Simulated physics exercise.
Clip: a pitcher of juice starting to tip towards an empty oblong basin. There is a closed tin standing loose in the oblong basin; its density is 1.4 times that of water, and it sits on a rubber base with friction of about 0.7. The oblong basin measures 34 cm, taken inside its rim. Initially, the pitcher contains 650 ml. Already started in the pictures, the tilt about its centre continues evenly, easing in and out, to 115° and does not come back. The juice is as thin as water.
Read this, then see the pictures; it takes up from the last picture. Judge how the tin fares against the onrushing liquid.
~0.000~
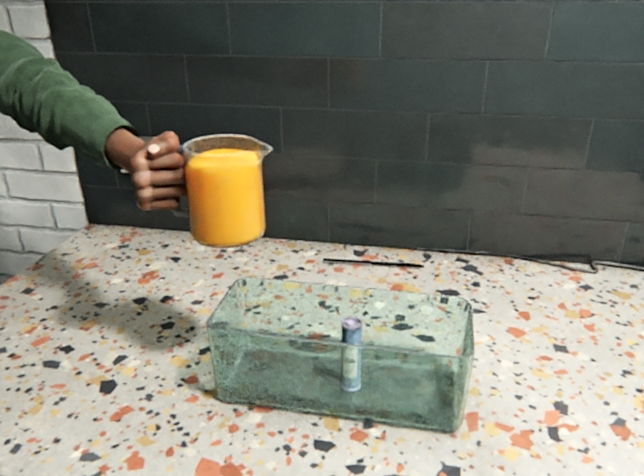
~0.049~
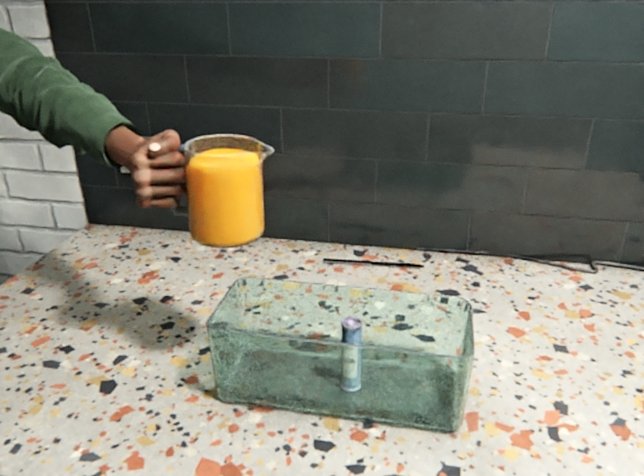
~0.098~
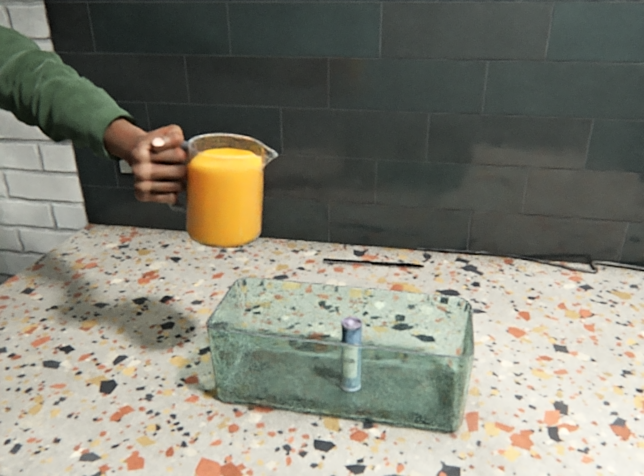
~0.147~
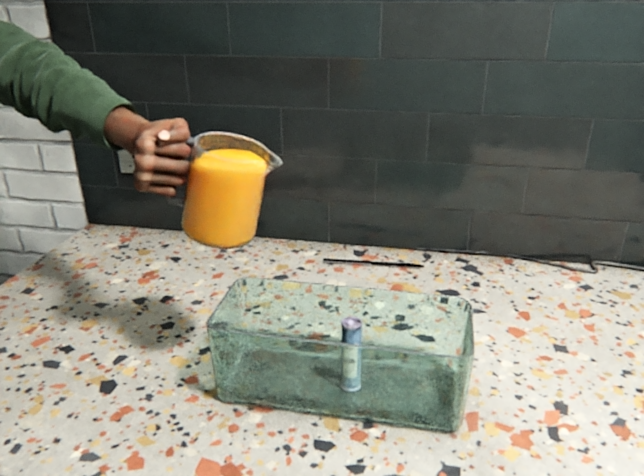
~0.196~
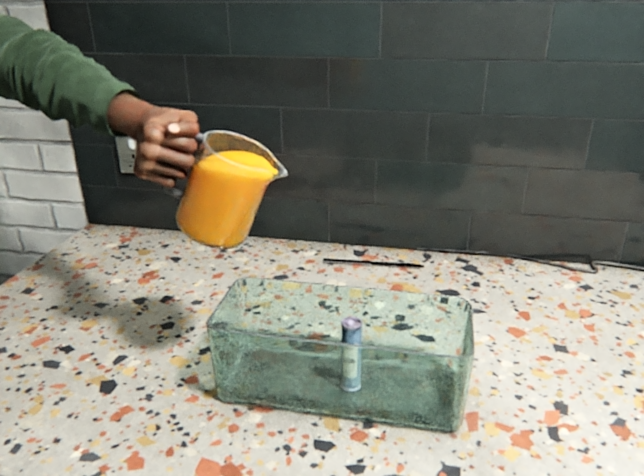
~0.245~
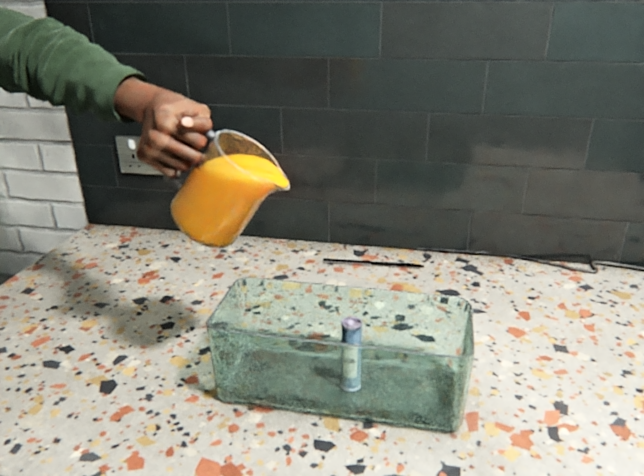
It tips over.
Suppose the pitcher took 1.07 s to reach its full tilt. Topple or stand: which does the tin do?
Result: Tin tipped over.
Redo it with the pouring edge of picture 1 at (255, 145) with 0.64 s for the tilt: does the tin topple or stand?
It does not tip.
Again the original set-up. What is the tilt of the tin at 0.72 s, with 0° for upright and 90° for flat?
15°.
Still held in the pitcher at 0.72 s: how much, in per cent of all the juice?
Close to 10 in a hundred.
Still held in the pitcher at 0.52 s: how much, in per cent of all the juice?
56 %.
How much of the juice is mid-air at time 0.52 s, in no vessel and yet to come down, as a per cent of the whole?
It comes to about 28 percent.
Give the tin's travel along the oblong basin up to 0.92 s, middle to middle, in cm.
About 8 cm.
By 0.52 s the tilt is 103° and 56 per cent is still to pour; the tin stands where it began.
By 0.72 s the tilt is 115° and 11 per cent is still to pour; the tin leans 15°.
By 0.92 s the tilt is 115° and 1 per cent is still to pour; the tin lies on its side.
By 1.15 s the tilt is 115° and 0 per cent is still to pour; the tin lies on its side.
At rest the tin lies on its side.
